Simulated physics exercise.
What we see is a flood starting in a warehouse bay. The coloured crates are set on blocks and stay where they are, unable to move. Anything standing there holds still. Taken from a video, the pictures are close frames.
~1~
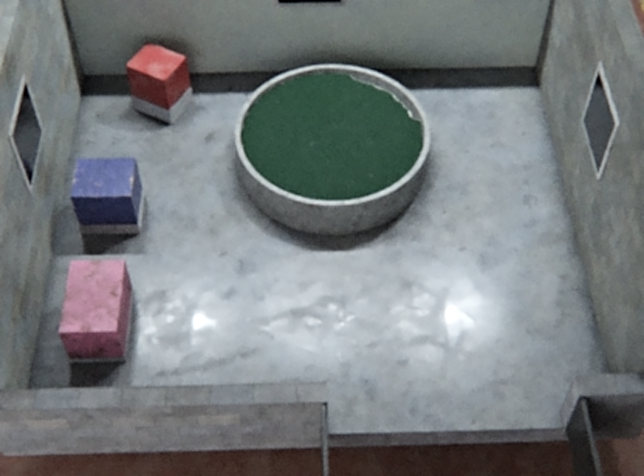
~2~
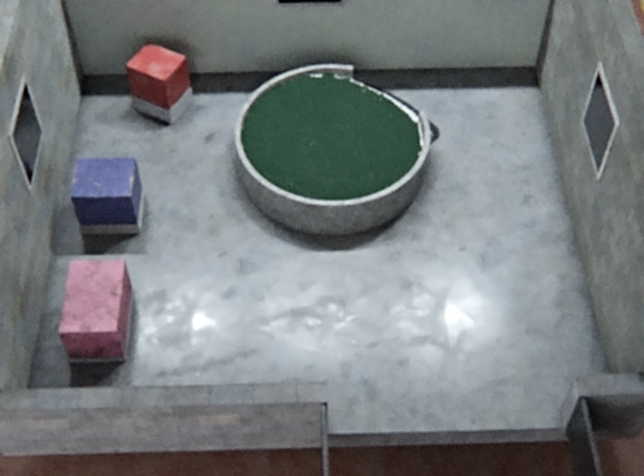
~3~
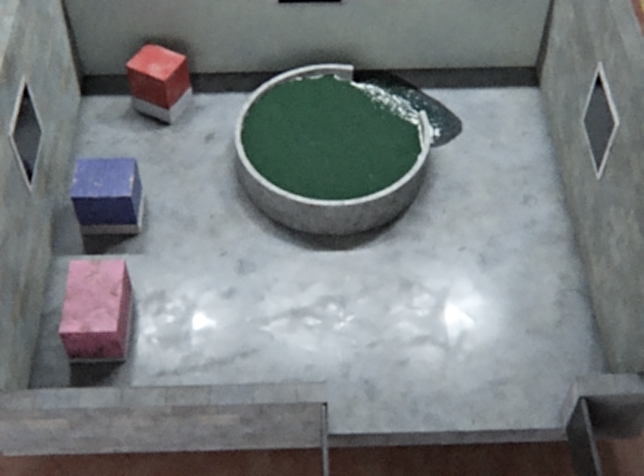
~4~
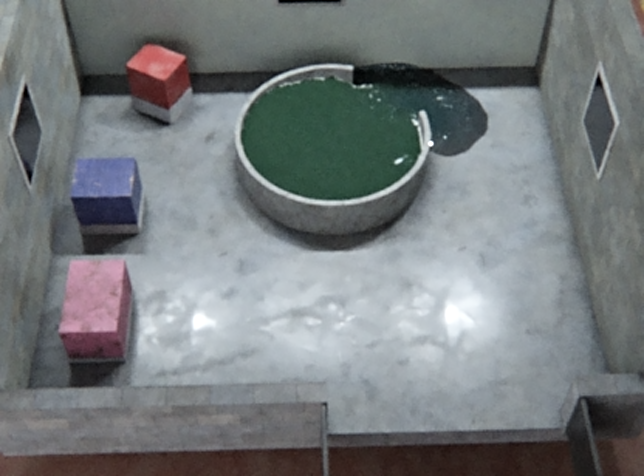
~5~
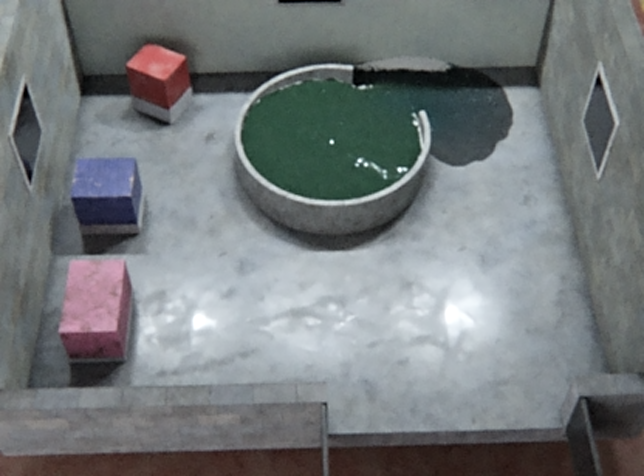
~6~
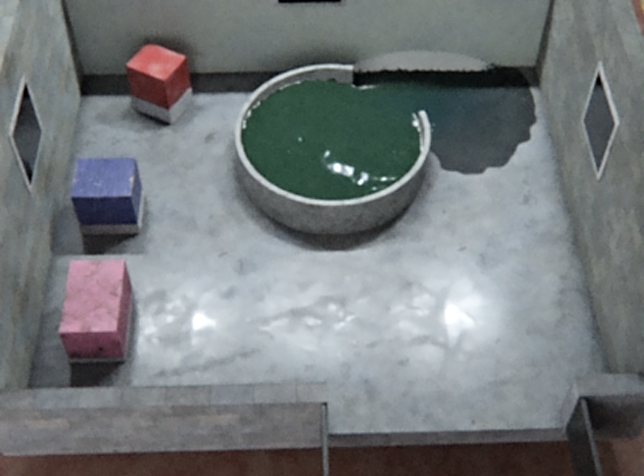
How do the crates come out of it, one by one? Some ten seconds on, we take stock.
As I see it, the pink crate will come through untouched; the blue crate will come through untouched; the red crate will come through untouched.
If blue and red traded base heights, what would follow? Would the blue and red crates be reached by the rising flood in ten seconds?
The blue one is not reached, and the red one is not reached.
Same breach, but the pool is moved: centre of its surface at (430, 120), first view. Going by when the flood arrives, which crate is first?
That would be the crate marked red.
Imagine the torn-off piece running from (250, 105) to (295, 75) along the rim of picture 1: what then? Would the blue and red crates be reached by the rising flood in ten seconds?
As I see it, the blue one gets reached, and the red one gets reached.
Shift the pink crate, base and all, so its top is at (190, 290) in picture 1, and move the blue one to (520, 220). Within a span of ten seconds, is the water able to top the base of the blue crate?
Blue is wetted.
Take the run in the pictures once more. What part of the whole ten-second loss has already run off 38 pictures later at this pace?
Around 45 percent.
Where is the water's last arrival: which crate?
The crate marked pink, I reckon.
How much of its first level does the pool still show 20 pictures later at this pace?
My best guess is about 44 per cent.
A moment on, water covers 15 % of the floor; the pink crate not reached, the blue crate not reached, the red crate not reached.
Next, water covers 20 % of the floor; the pink crate not reached, the blue crate not reached, the red crate not reached.
Then, water covers 50 % of the floor; the pink crate not reached, the blue crate not reached, the red crate water round its plinth.
Later, water covers 70 % of the floor; the pink crate not reached, the blue crate water round its plinth, the red crate water round its plinth.
In the end, water covers 95 % of the floor; the pink crate stayed above the water, the blue crate stayed above the water, the red crate stayed above the water.
